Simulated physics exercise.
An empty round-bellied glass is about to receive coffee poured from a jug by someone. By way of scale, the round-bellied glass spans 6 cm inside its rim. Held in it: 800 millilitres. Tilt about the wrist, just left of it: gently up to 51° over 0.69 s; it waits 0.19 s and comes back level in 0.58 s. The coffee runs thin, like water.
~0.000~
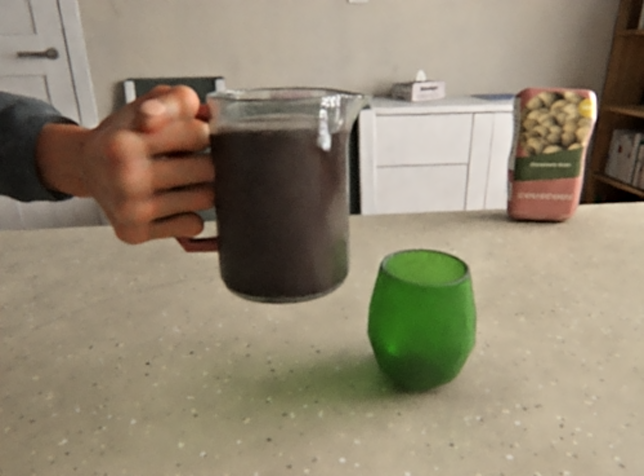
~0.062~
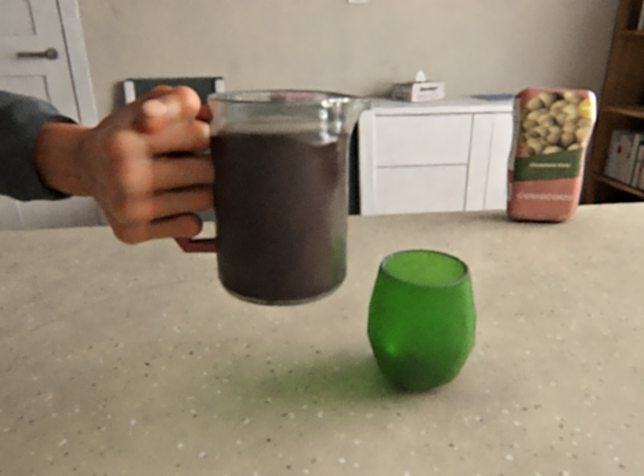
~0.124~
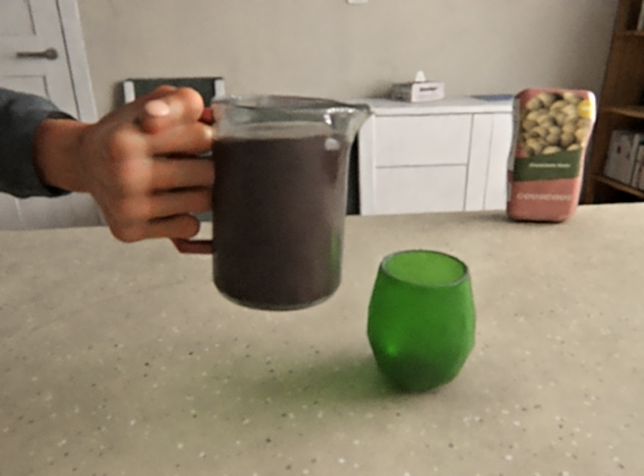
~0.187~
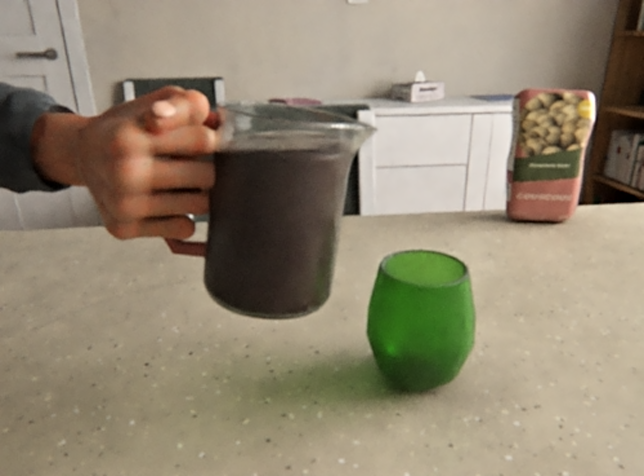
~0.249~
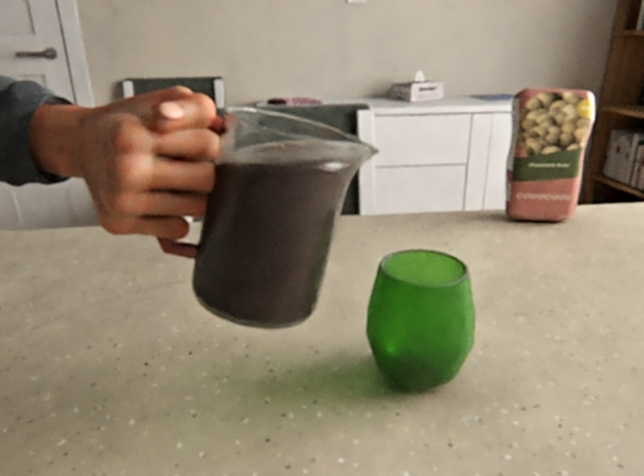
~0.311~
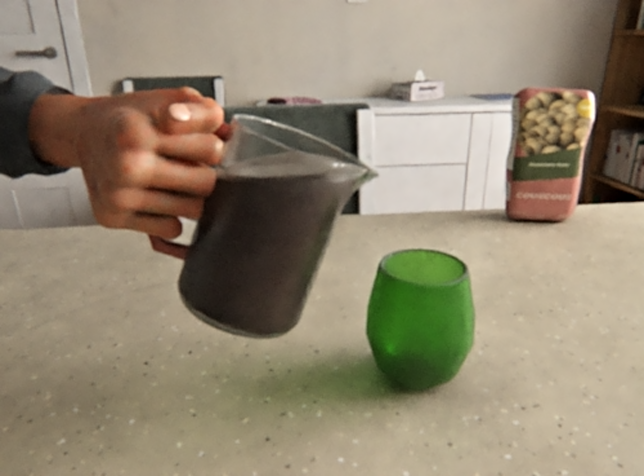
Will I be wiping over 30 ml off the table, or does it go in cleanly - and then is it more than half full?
You'd need a towel for that.
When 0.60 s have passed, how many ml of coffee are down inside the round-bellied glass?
About 20 ml.
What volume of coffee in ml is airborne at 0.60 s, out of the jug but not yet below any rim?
Estimate: Some 40 ml.
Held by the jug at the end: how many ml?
Close to 640 ml.
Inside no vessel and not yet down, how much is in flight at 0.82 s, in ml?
Around 50 ml is in the air.
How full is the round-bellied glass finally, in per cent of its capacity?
About 10 per cent.
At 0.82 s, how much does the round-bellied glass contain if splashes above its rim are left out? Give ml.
Some 20 ml.
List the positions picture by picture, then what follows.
In the first picture, tilt 0°; pouring edge (371, 94); surface from (231, 124) to (329, 122); the round-bellied glass's rim runs from (384, 271) to (465, 266).
In the second picture, tilt 1°; pouring edge (372, 98); surface from (232, 126) to (329, 125).
In the third picture, tilt 4°; pouring edge (375, 109); surface from (231, 134) to (331, 130).
In the fourth picture, tilt 9°; pouring edge (378, 127); surface from (226, 145) to (336, 139).
In the fifth picture, tilt 15°; pouring edge (379, 149); surface from (220, 176) to (341, 153).
In the sixth picture, tilt 22°; pouring edge (379, 173); surface from (213, 196) to (352, 166).
Then, 0.60 s in, the tilt is 49° and the round-bellied glass has 20 ml, the jug 740 ml, and 0 ml is on the table.
Then, 0.82 s in, the tilt is 51° and the round-bellied glass has 20 ml, the jug 680 ml, and 55 ml is on the table.
Then, 1.04 s in, the tilt is 42° and the round-bellied glass has 25 ml, the jug 635 ml, and 115 ml is on the table.
Then, 1.29 s in, the tilt is 11° and the round-bellied glass has 35 ml, the jug 635 ml, and 130 ml is on the table.
Finally, the round-bellied glass has 35 ml, the jug 635 ml, and 130 ml is on the table.
